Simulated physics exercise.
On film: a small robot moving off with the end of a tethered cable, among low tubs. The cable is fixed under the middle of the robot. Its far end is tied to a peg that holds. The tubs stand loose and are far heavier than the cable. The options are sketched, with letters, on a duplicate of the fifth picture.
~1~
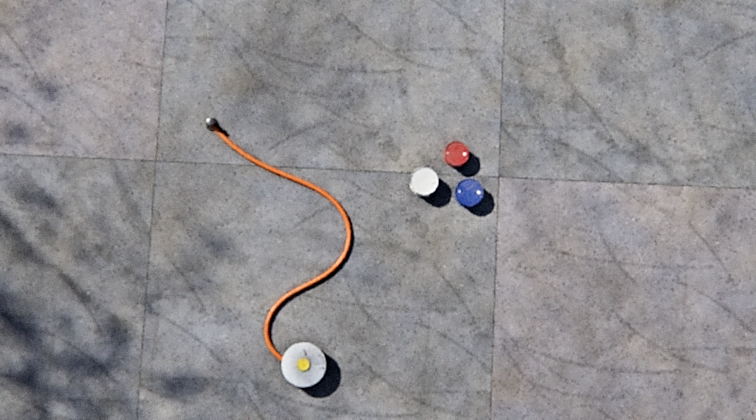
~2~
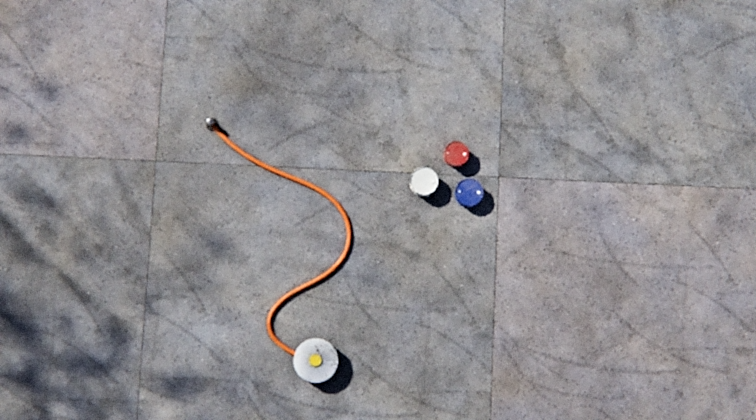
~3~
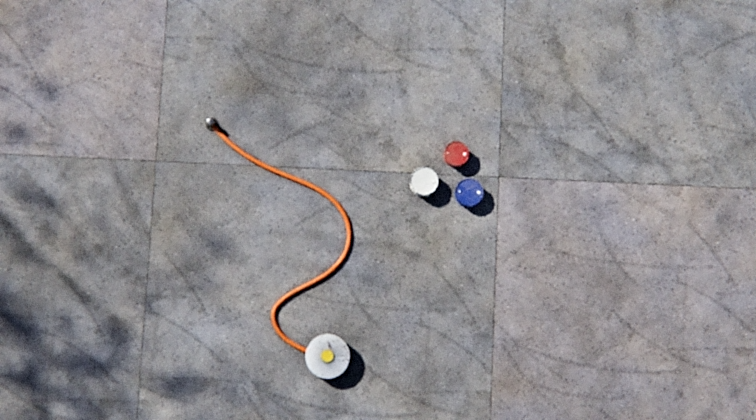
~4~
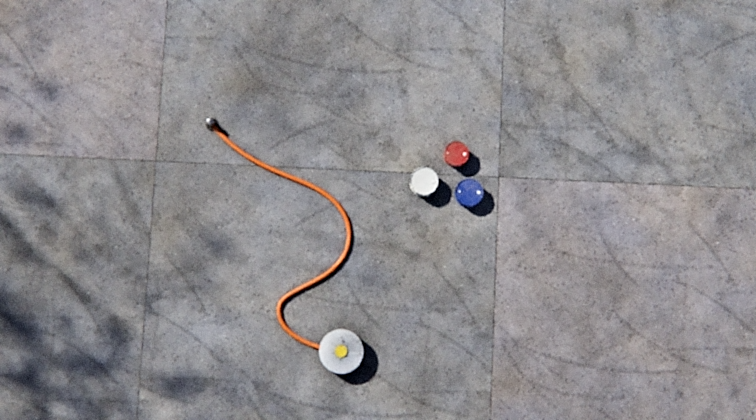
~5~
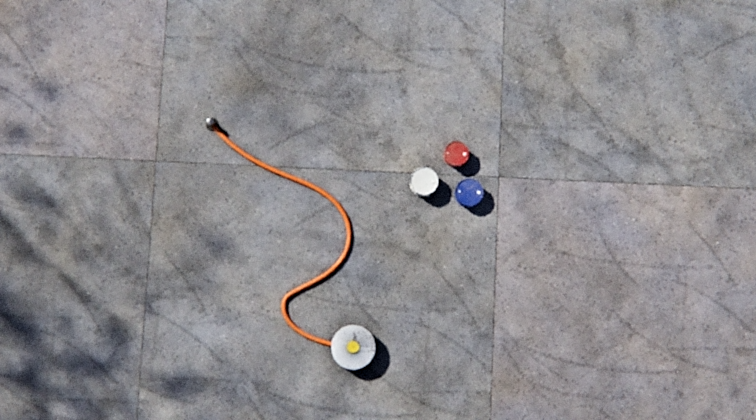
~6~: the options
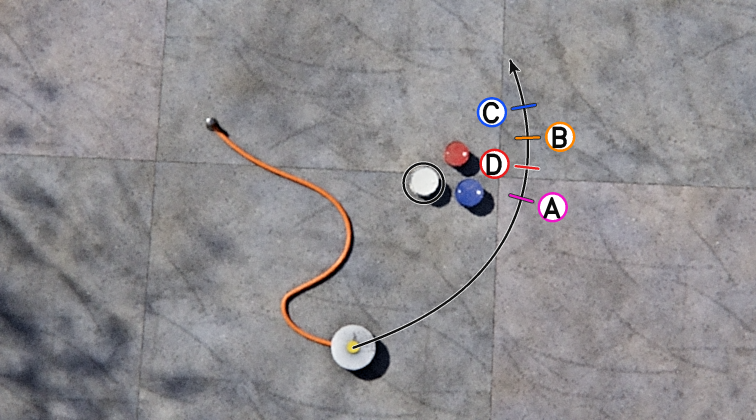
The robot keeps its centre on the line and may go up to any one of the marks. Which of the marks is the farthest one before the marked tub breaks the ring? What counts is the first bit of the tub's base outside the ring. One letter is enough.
It can go as far as C.
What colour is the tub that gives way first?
Blue.
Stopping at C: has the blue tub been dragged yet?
By then, yes.
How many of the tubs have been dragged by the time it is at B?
By then, none.
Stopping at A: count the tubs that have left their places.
By then, none.
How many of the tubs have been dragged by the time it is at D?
The count is none.
On the marked copy, A at (521, 198); B at (528, 138); C at (524, 107); D at (527, 167); the ring at (424, 183); the route from (353, 348) via (506, 236) to (510, 61).
Following C. Soon after the start, robot (456, 295); white tub (424, 182).
Later, robot (521, 201); white tub (424, 182).
In the end, robot (525, 105); white tub (424, 181); red tub (455, 151); blue tub (462, 176); the white tub is still in its ring.
As for the rest, A is safe but short; B is safe but short; D is safe but short.
